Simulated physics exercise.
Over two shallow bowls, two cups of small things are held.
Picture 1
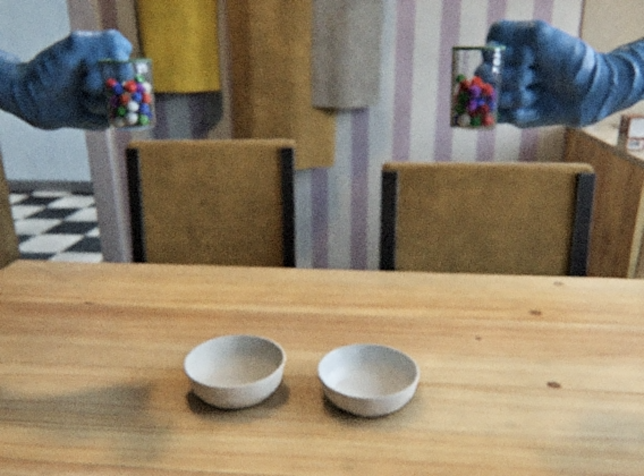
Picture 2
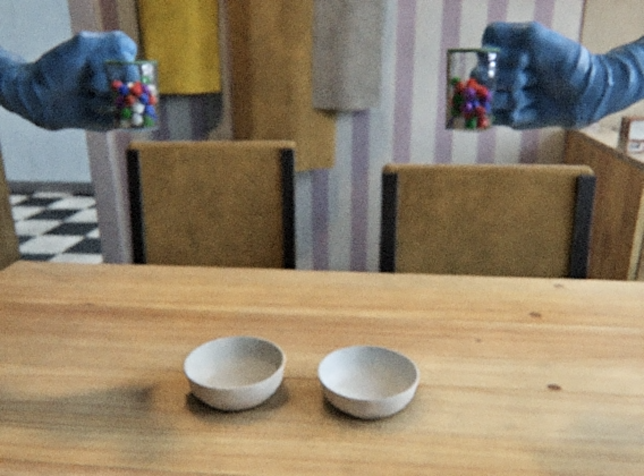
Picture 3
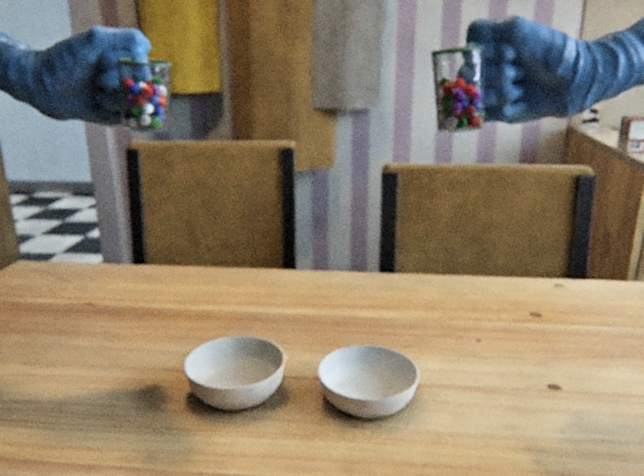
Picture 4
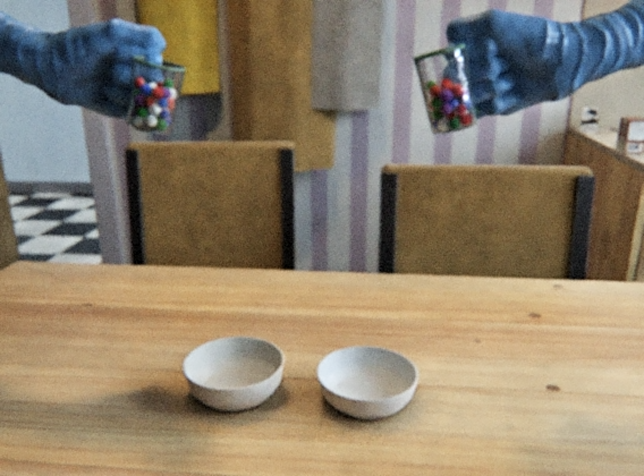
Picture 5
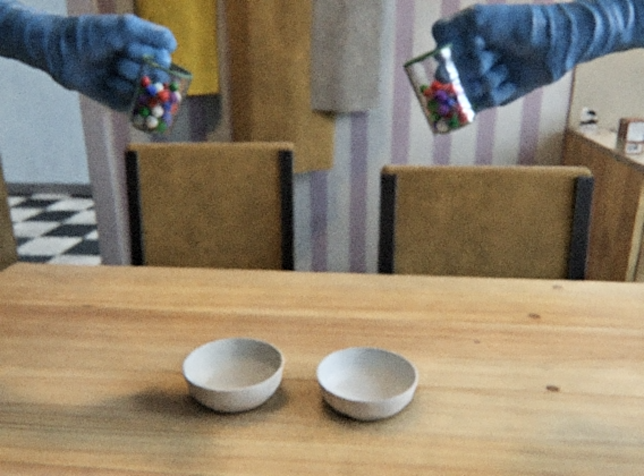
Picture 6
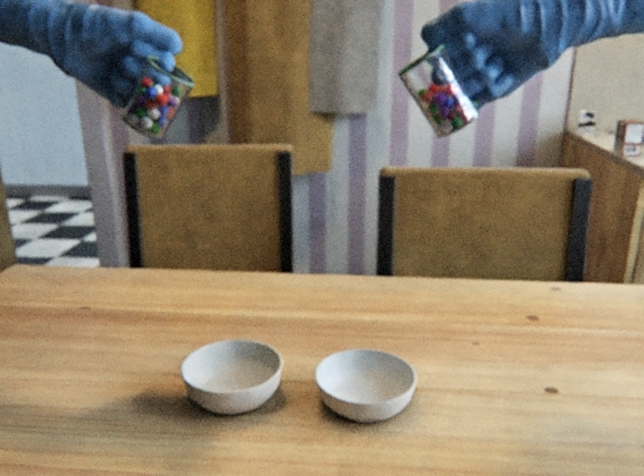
Two blue-gloved hands held clear cups of colorful beads high above two empty white bowls on a wooden table, then moved them slightly inward and gradually tilted both cups toward each other.
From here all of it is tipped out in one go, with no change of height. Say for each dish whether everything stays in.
Outcome: Left: Bits lost. Right: Bits lost.
Then, 0.35 s after the last picture, left, all still in the cup; right, all still in the cup.
Then, 0.79 s after the last picture, left, all still in the cup; right, all still in the cup.
Then, 1.26 s after the last picture, left, about half still in the cup, a small part in the dish, about a third in the air; right, about half still in the cup, a small part in the dish, about a third in the air.
By the end, left, about two thirds in the dish, about a third outside the dish; right, about two thirds in the dish, about a quarter outside the dish.
